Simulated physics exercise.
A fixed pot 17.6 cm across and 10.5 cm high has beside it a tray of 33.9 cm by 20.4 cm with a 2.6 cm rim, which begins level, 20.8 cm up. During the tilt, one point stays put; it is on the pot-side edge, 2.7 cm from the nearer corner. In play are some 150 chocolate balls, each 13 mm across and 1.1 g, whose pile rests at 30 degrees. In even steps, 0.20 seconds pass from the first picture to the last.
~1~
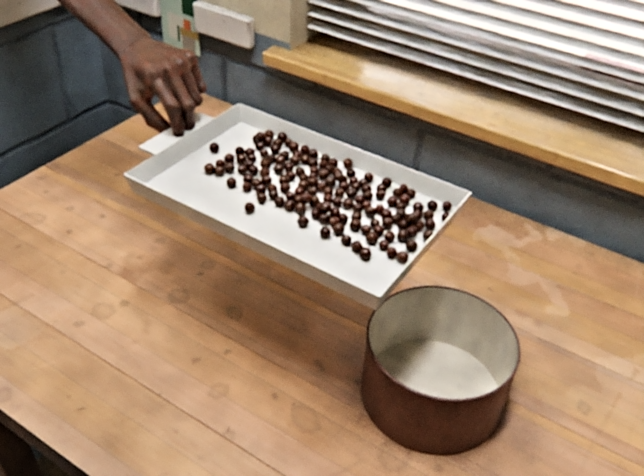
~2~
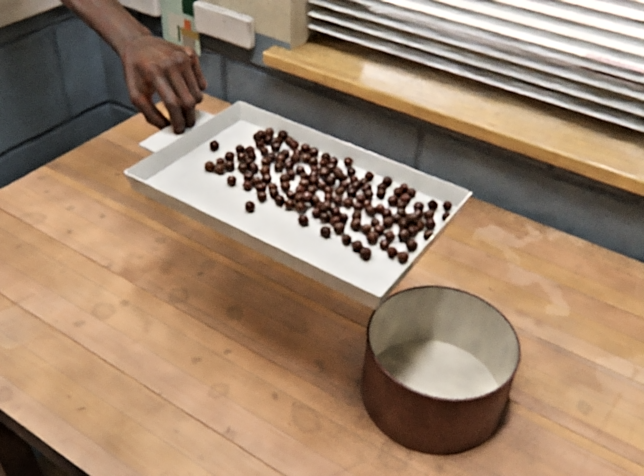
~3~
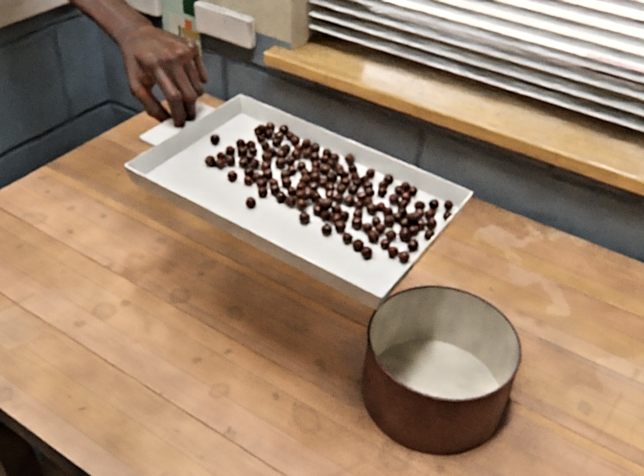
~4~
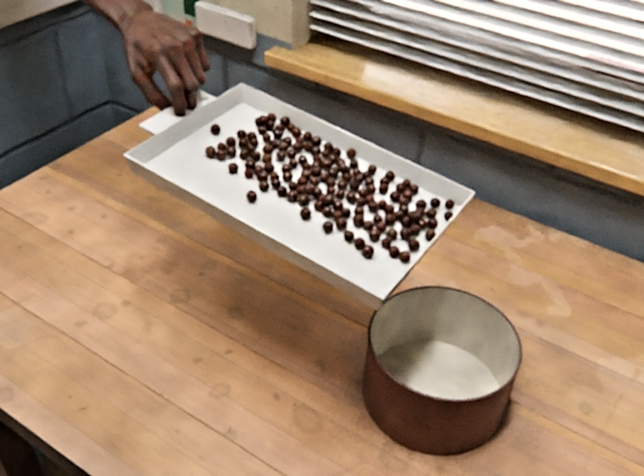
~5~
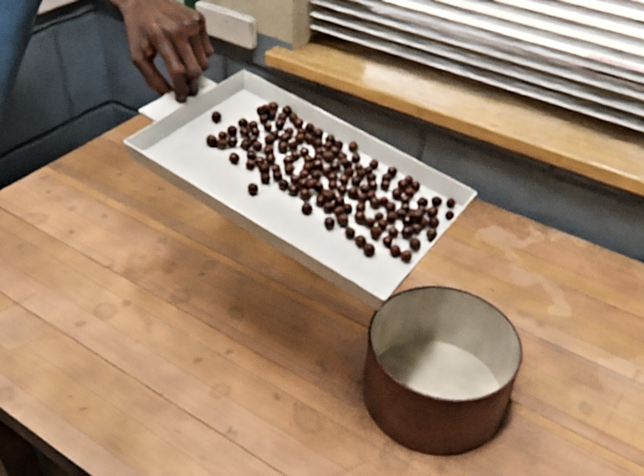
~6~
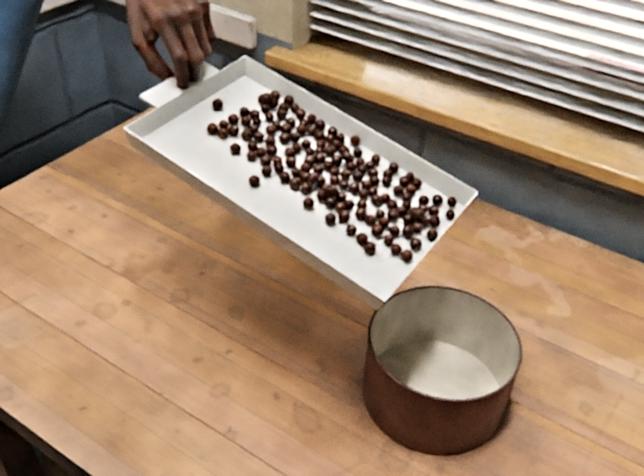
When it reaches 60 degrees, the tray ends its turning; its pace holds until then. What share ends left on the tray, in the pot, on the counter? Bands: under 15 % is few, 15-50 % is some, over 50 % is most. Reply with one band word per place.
Tray most, pot few, counter few.
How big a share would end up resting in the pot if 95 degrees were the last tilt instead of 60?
It would be near 65 per cent.
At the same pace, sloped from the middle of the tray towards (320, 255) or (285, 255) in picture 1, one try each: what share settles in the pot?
Estimate: Some 0 % and some 0 % respectively.
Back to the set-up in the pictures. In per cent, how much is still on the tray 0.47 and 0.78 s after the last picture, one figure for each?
About 100, 95.
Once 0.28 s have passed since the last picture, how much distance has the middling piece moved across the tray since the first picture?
It has moved some 5 cm from its start.
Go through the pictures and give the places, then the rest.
In the first picture, tray tilt 0 degrees, front corners at (130, 174) and (378, 291); middle of the pieces at (328, 192); pot at (443, 338).
In the second picture, tray tilt 1 degrees, front corners at (130, 171) and (378, 291); middle of the pieces at (329, 191).
In the third picture, tray tilt 2 degrees, front corners at (131, 165) and (380, 292); middle of the pieces at (330, 188).
In the fourth picture, tray tilt 5 degrees, front corners at (131, 154) and (381, 293), lowest corner right front; middle of the pieces at (331, 183).
In the fifth picture, tray tilt 8 degrees, front corners at (131, 141) and (383, 294), lowest corner right front; middle of the pieces at (333, 178).
In the sixth picture, tray tilt 12 degrees, front corners at (131, 128) and (383, 295), lowest corner right front; middle of the pieces at (335, 172); pot at (445, 338).
Then, 0.28 s after the last picture, tilt 35 degrees; the tray holds 100 %, the pot 0 %.
Then, 0.47 s after the last picture, tilt 51 degrees; the tray holds 100 %, the pot 0 %.
Then, 0.78 s after the last picture, tilt 60 degrees; the tray holds 95 %, the pot 0 %.
In the end, tray 95 %, pot 5 %, counter 0 %.
